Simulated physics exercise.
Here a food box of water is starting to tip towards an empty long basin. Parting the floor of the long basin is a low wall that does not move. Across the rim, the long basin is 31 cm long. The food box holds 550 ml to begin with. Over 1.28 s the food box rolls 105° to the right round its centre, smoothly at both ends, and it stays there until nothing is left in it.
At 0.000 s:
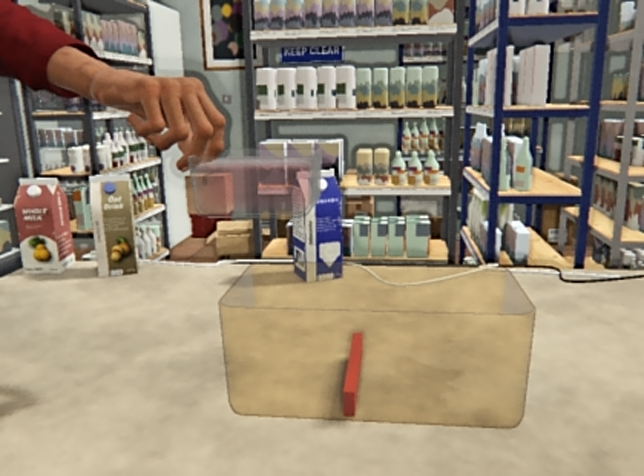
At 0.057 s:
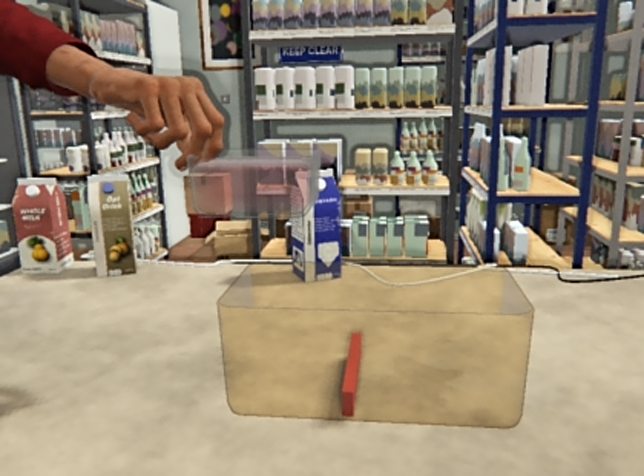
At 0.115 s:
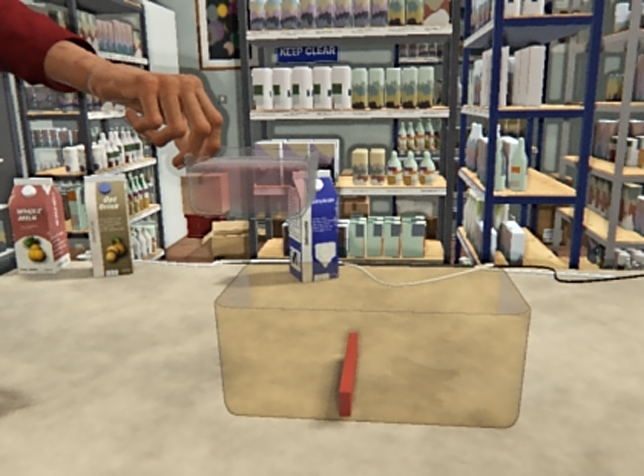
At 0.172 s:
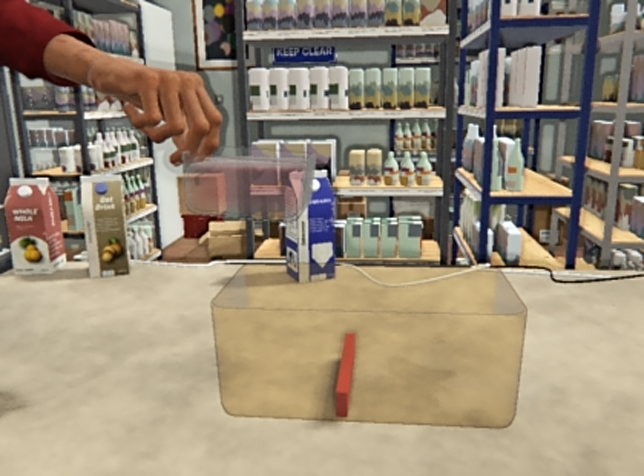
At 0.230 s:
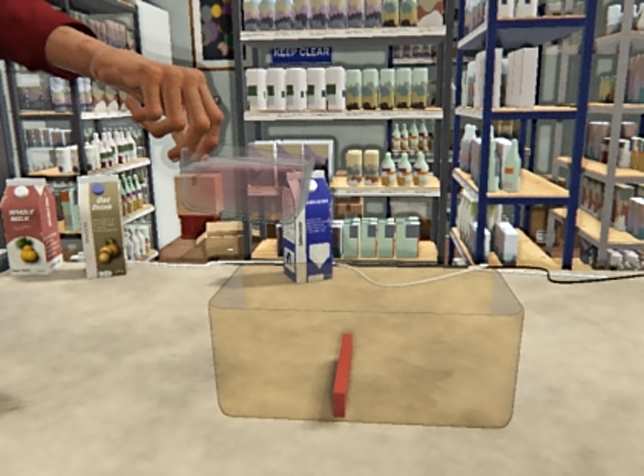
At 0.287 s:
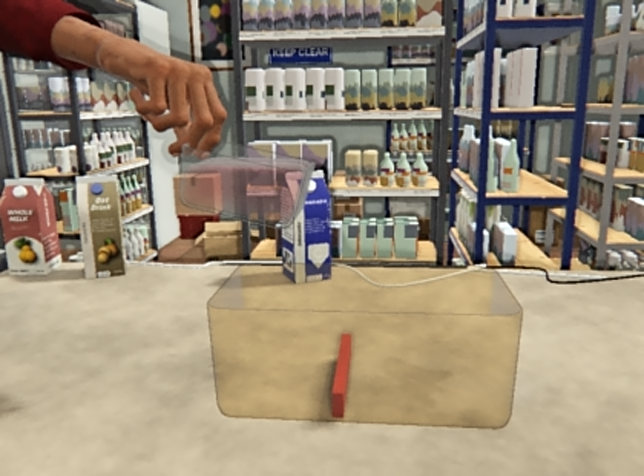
A hand in a red sleeve stayed nearly still above a clear food box, which tilted slightly to the right over a long see-through basin with a low red wall, on a counter before store shelves.
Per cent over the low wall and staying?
70 per cent.
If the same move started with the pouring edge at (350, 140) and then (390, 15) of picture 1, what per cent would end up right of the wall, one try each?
Some 85 and 80 per cent, in that order.
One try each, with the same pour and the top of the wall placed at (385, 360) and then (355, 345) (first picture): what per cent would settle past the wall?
Roughly 50 per cent, then 75 per cent.
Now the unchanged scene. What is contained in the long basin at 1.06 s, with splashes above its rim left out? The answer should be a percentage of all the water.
The share is close to 88 percent.
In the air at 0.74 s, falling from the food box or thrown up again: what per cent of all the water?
I'd say close to 32 per cent.
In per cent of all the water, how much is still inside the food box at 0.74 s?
Fraction remaining: Approx. 40 per cent.
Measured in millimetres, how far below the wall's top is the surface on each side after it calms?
Roughly 20 mm on the left side and roughly 14 mm on the right.
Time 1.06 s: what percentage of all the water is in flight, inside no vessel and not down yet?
Near 5 per cent, I'd say.
By 0.74 s the tilt is 65° and 39 per cent is still to pour, 1 is left of the wall and 27 right of it.
By 1.06 s the tilt is 98° and 7 per cent is still to pour, 18 is left of the wall and 70 right of it.
By 1.41 s the tilt is 105° and 0 per cent is still to pour, 28 is left of the wall and 71 right of it.
By 1.78 s the tilt is 105° and 0 per cent is still to pour, 29 is left of the wall and 71 right of it.
At rest 29 per cent lies left of the wall, 70 right of it and 1 outside.
